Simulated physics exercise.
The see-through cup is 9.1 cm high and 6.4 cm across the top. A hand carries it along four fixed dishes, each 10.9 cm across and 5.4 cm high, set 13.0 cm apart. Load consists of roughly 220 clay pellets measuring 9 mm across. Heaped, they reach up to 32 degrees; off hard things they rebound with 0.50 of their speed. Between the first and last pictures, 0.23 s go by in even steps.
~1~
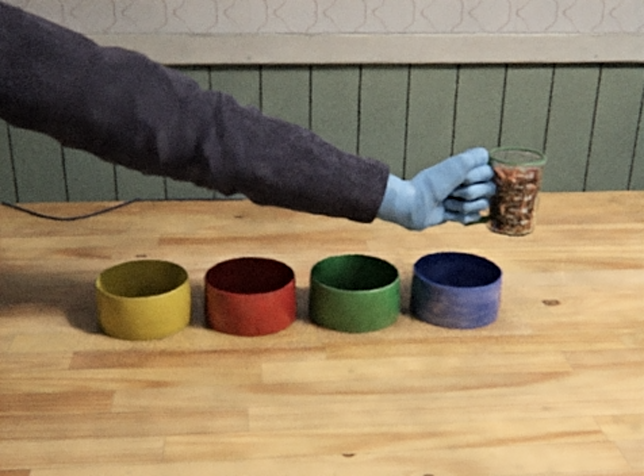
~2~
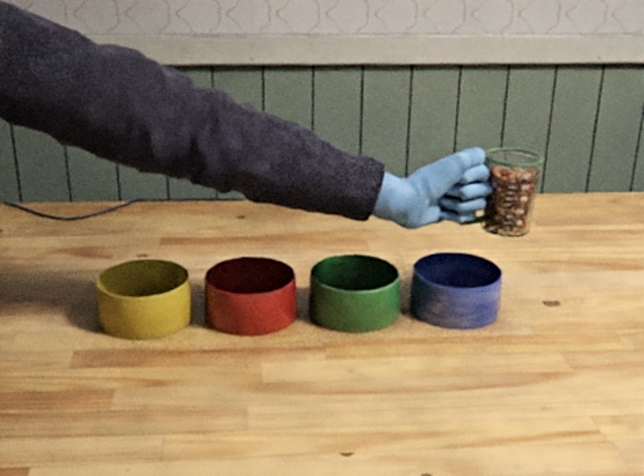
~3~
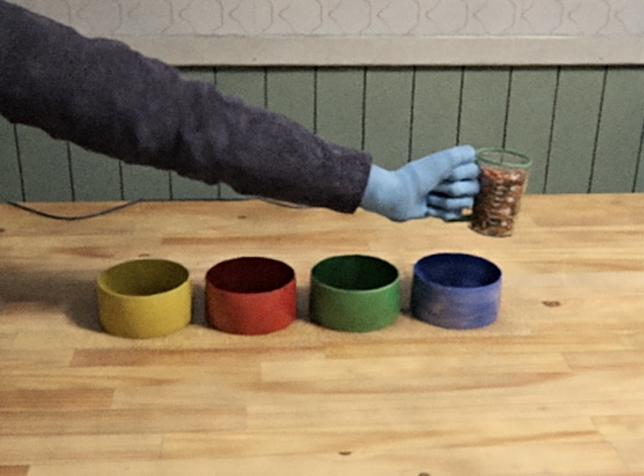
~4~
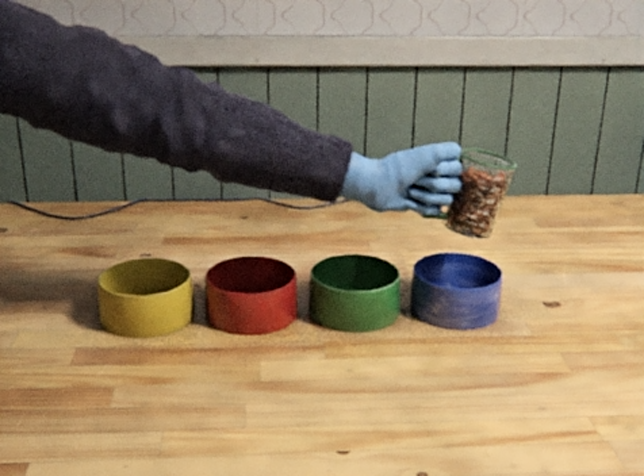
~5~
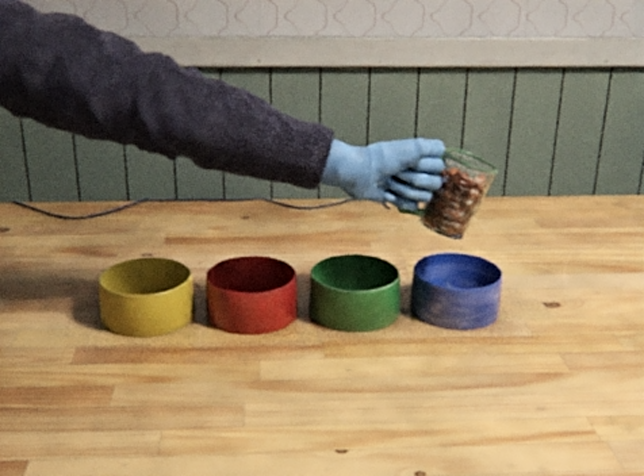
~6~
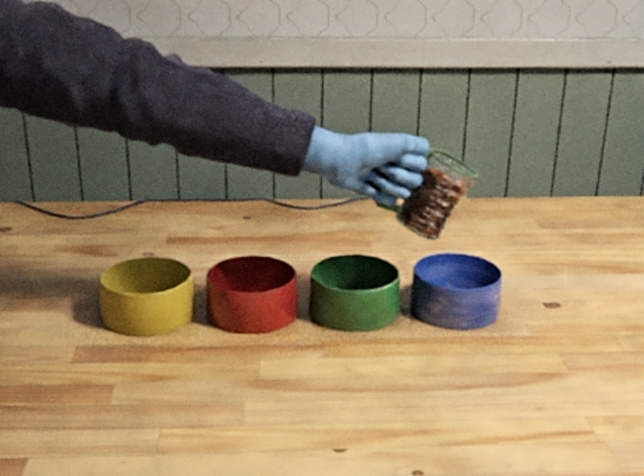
On a wooden table, a blue-gloved hand moving a clear cup of brown pieces left above four coloured dishes, gradually tilting it.
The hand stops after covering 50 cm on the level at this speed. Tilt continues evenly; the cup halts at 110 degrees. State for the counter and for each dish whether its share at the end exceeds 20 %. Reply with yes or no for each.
Red: No, blue: No, green: No, yellow: Yes, counter: No.
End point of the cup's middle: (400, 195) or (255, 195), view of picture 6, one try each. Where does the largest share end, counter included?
Blue; counter.
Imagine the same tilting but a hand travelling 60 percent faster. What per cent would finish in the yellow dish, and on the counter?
The shares would then be yellow 100 and counter 0.
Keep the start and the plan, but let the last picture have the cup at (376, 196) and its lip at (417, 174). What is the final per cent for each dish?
Kept per dish: Red = 0, blue = 0, green = 0, yellow = 100.
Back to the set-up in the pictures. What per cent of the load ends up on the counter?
Roughly 5 per cent.
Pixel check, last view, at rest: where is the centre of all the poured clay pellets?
Resting centre estimate: Around (158, 302).
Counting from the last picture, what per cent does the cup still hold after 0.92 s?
Some 60 %.
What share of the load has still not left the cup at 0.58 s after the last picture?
Roughly 90 %.
Then, 0.35 s after the last picture, tilt 79 degrees; cup holds 100 %.
Then, 0.58 s after the last picture, tilt 109 degrees; cup holds 90 %, red 5 %.
Then, 0.92 s after the last picture, tilt 110 degrees; cup holds 60 %, red 5 %, yellow 30 %.
In the end, red 5 %, blue 0 %, green 0 %, yellow 90 %, counter 5 %.
